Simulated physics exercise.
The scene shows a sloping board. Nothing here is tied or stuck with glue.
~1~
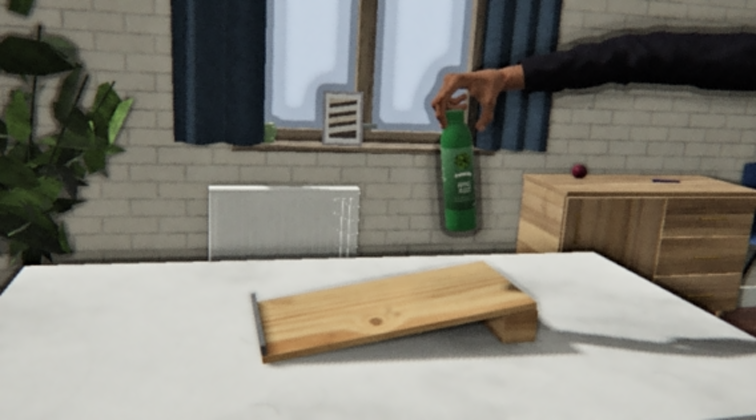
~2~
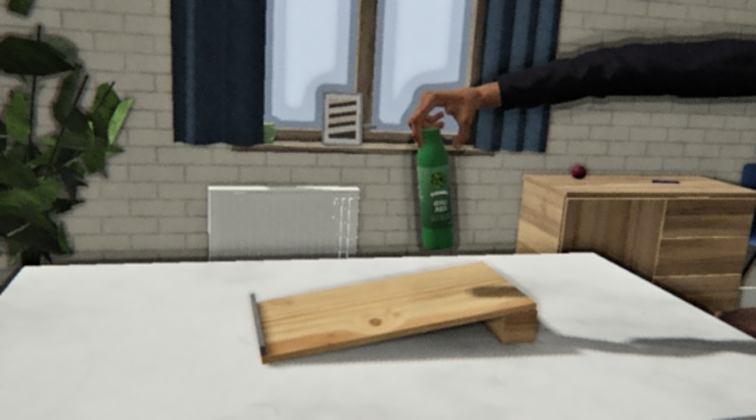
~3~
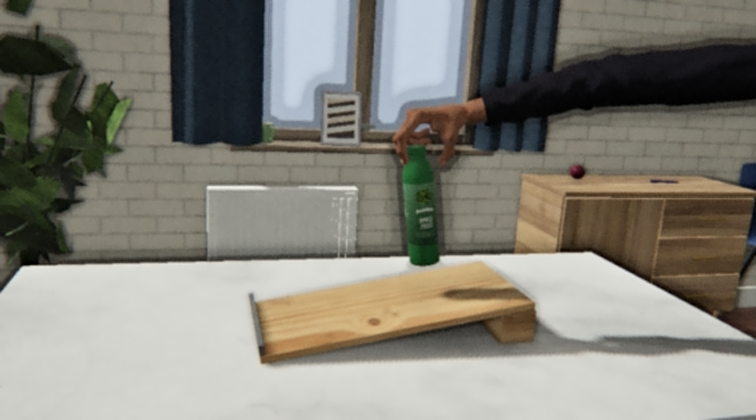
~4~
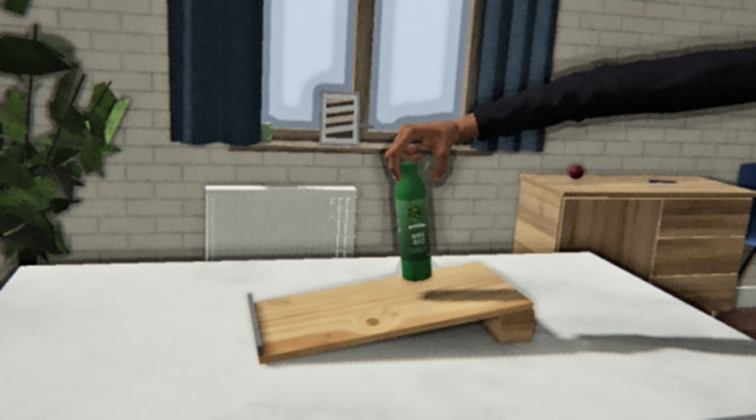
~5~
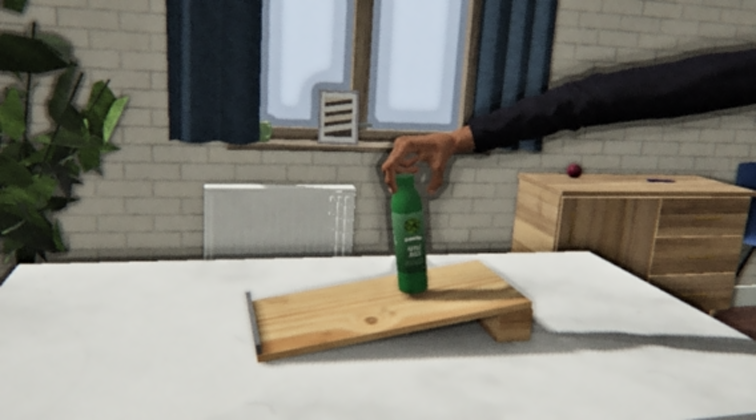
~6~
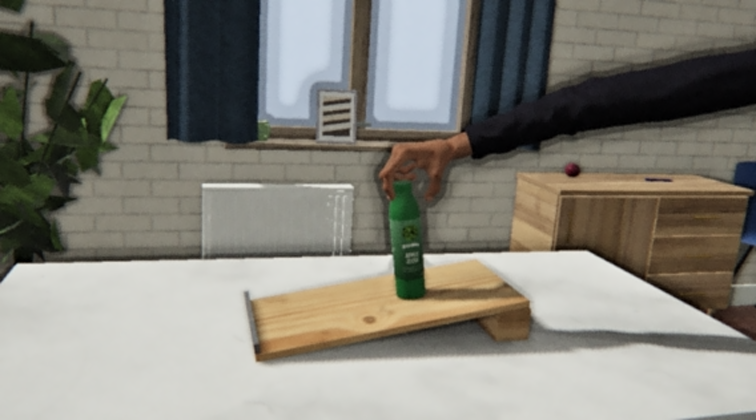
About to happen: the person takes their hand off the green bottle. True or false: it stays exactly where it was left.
True.
Then, 0.20 s later than the last frame, all is still.
Then, 0.50 s later than the last frame, green bottle resting near (407, 240).
When it is over, it is as before. End places, in pixels of the last picture, green bottle near (407, 240). The green bottle remains at rest.
